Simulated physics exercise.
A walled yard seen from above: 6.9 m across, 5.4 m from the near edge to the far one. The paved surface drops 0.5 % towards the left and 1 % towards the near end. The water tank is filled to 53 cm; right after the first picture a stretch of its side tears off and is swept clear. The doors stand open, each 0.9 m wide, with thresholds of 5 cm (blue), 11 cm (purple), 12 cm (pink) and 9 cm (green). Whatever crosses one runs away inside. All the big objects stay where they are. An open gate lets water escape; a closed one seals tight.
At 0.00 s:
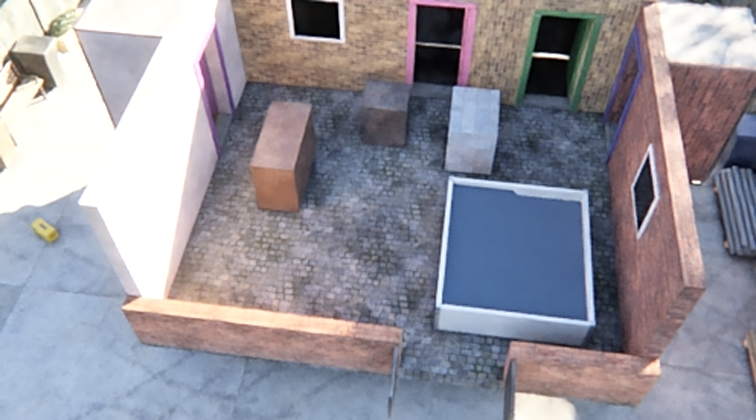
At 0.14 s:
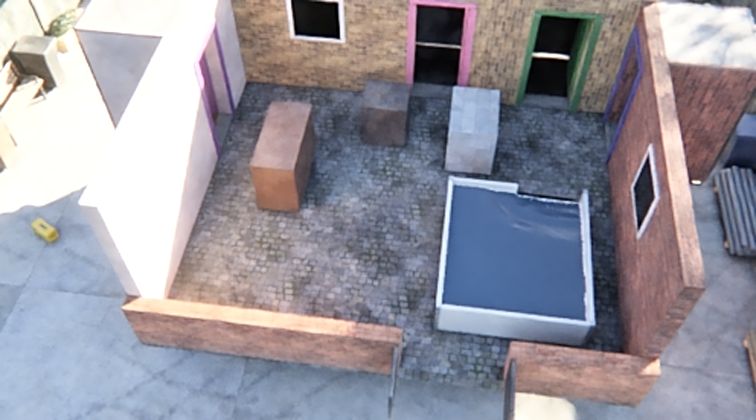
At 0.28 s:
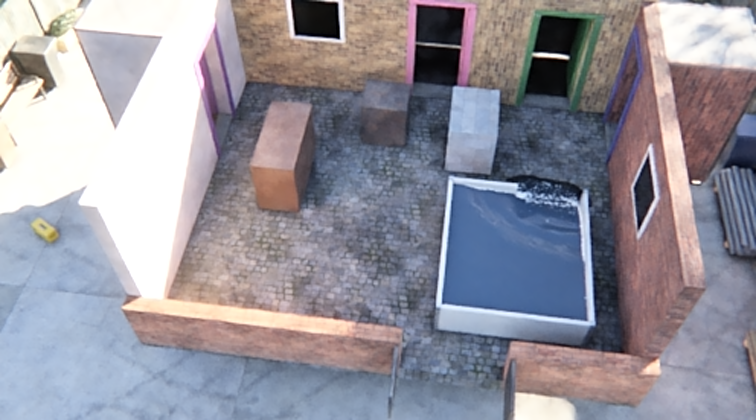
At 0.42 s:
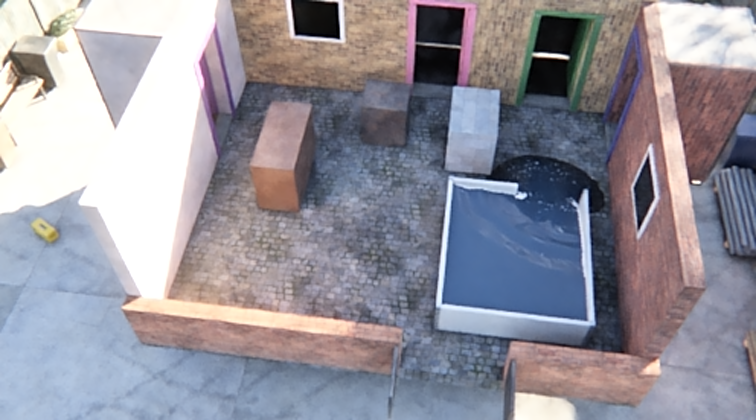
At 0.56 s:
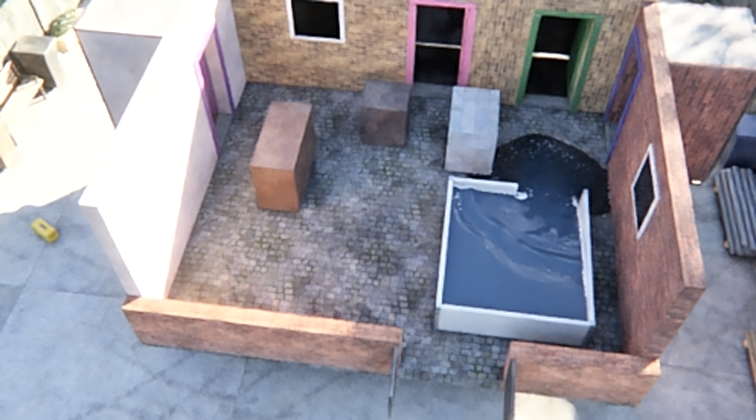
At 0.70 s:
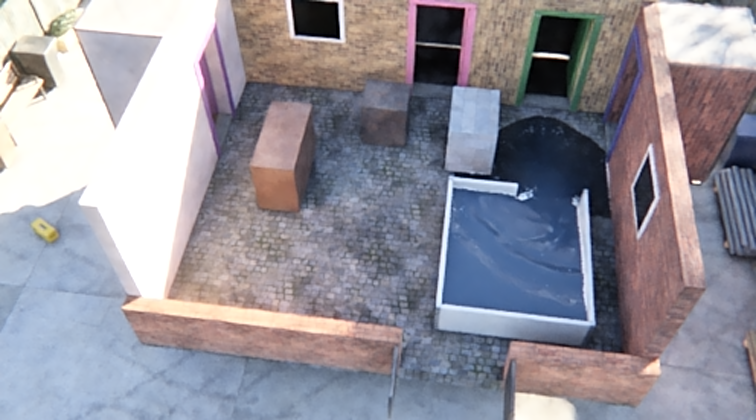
Dark water breaks out through a gap in the far side of a pale-rimmed tank at the right of a walled, cobbled yard, seen from above by a still camera. An orange-brown block, a dark block and a grey block stand left of and behind the tank, before pink and green doorways. The water splashes out, then spreads in a dark, rounded pool towards the back wall, while ripples curve across the tank.
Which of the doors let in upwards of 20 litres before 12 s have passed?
The water let in: At the blue door it exceeds the limit; at the purple door it stays under the limit; at the pink door it stays under the limit; at the green door it exceeds the limit.
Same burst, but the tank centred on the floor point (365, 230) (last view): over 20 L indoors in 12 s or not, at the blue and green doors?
Against that limit: Blue over, green under.
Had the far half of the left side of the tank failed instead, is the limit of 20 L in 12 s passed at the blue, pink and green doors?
Then: Blue under, pink below, green below.
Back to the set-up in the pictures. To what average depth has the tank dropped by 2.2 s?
About 35 cm.
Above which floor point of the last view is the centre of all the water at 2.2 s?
At about (522, 233).
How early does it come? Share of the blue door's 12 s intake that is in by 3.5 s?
About 30 per cent.
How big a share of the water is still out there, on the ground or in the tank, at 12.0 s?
Roughly 70 in a hundred.
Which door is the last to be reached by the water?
The purple one.
After 1.4 s water covers 20 % of the floor and is deepest (36 cm) near (602, 119); blue door 13 cm at the sill, 1 L in, purple door not reached, pink door not reached, green door 16 cm at the sill, 27 L in.
After 2.2 s water covers 20 % of the floor and is deepest (34 cm) near (592, 118); blue door 20 cm at the sill, 31 L in, purple door not reached, pink door 4 cm at the sill, 0 L in, green door 29 cm at the sill, 98 L in.
After 3.5 s water covers 30 % of the floor and is deepest (24 cm) near (583, 124); blue door 18 cm at the sill, 119 L in, purple door not reached, pink door 7 cm at the sill, 0 L in, green door 22 cm at the sill, 213 L in.
After 7.0 s water covers 60 % of the floor and is deepest (14 cm) near (554, 165); blue door 14 cm at the sill, 311 L in, purple door 7 cm at the sill, 0 L in, pink door 8 cm at the sill, 0 L in, green door 14 cm at the sill, 316 L in.
After 12.0 s water covers 85 % of the floor and is deepest (10 cm) near (159, 323); blue door 9 cm at the sill, 414 L in, purple door 6 cm at the sill, 0 L in, pink door 5 cm at the sill, 0 L in, green door 9 cm at the sill, 339 L in.
